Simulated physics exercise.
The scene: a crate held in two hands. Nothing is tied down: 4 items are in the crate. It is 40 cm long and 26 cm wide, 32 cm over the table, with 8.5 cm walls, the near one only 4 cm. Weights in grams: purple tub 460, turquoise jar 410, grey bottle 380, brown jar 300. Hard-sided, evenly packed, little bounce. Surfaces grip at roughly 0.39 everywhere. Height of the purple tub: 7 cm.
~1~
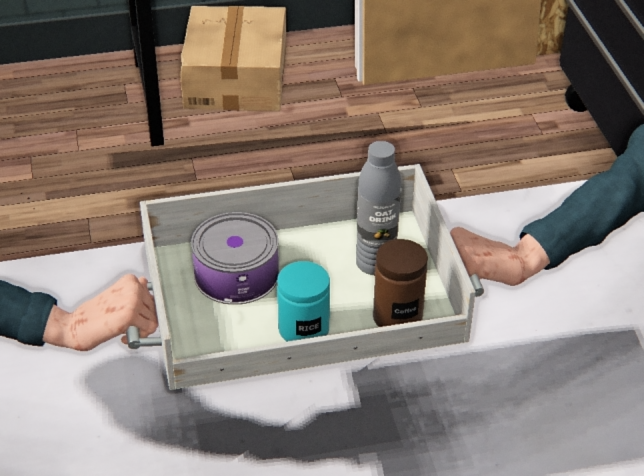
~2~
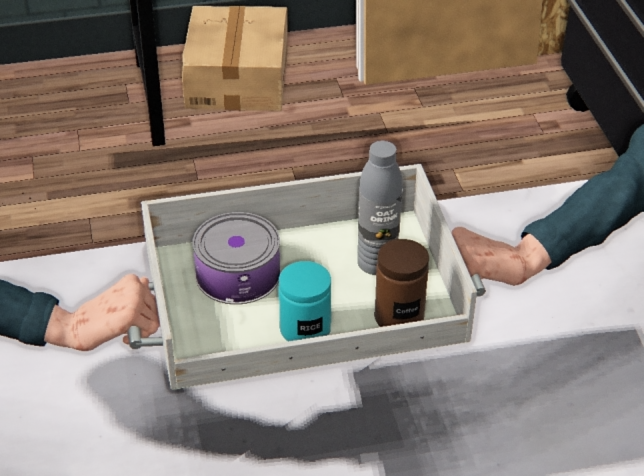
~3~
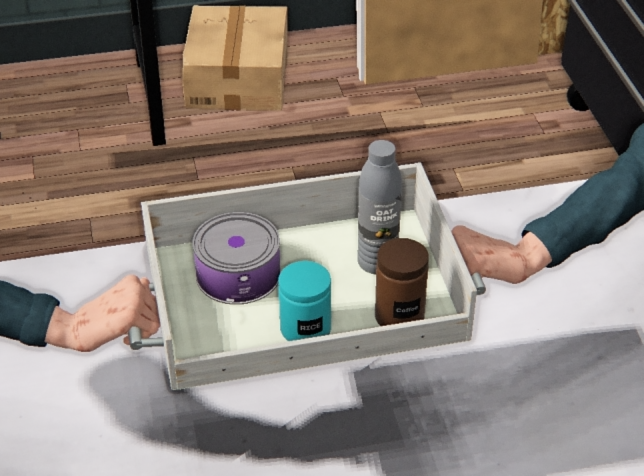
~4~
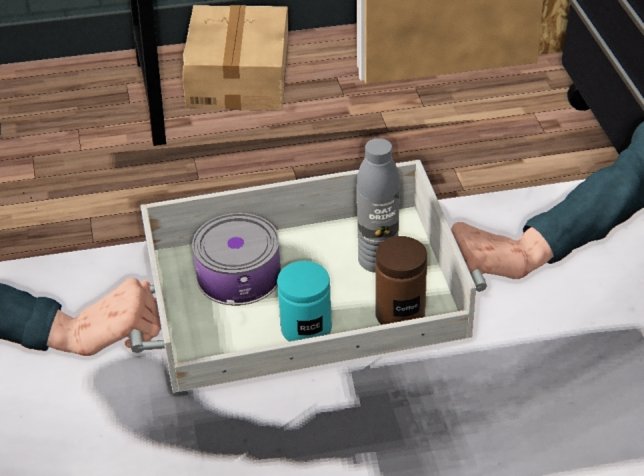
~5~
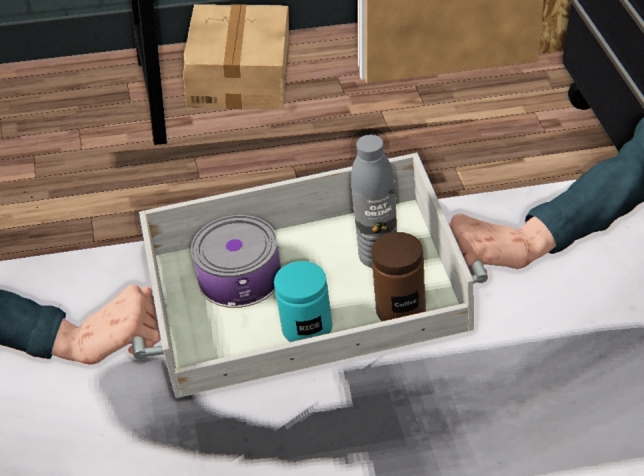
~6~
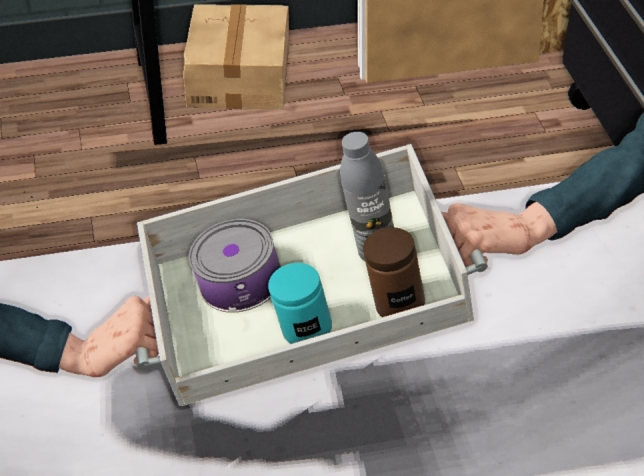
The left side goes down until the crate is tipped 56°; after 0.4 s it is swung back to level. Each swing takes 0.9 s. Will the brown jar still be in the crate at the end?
The brown jar is still inside.
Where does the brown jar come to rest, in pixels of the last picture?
At about (249, 311).
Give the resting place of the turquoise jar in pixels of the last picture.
At about (196, 320).
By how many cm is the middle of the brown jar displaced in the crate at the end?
About 21 cm.
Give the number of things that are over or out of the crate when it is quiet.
1 of them.
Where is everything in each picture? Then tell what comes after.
Crate level; brown jar (400, 287); purple tub (236, 258), in the first frame.
Crate level; grey bottle (380, 208); purple tub (237, 258), in the second frame.
Crate level; turquoise jar (305, 304); grey bottle (380, 207), in the third frame.
Crate tipped 2°, left side down; purple tub (237, 259); turquoise jar (305, 304), in the fourth frame.
Crate tipped 6°, left side down; grey bottle (374, 201); purple tub (237, 261), in the fifth frame.
Crate tipped 11°, left side down; brown jar (395, 275); turquoise jar (301, 305), in the sixth frame.
Then, 0.40 s later than the last frame, crate tipped 49°, left side down; brown jar 8 cm from its spot near (302, 296); grey bottle rocked 45° off its seat; turquoise jar 10 cm from its spot.
Then, 0.60 s later than the last frame, crate tipped 56°, left side down; brown jar 21 cm from its spot near (246, 364); grey bottle rocked 61° off its seat; turquoise jar 15 cm from its spot.
Then, 1.20 s later than the last frame, crate tipped 52°, left side down; grey bottle now out of the crate; brown jar 21 cm from its spot near (244, 361); turquoise jar 15 cm from its spot.
Then, 1.60 s later than the last frame, crate tipped 14°, left side down; brown jar 21 cm from its spot near (241, 325); turquoise jar 15 cm from its spot; purple tub 5 cm from its spot.
When it is over, out of the crate, grey bottle; not toppled but over 5 cm from the start, purple tub, turquoise jar and brown jar. In the last view, brown jar near (249, 311).
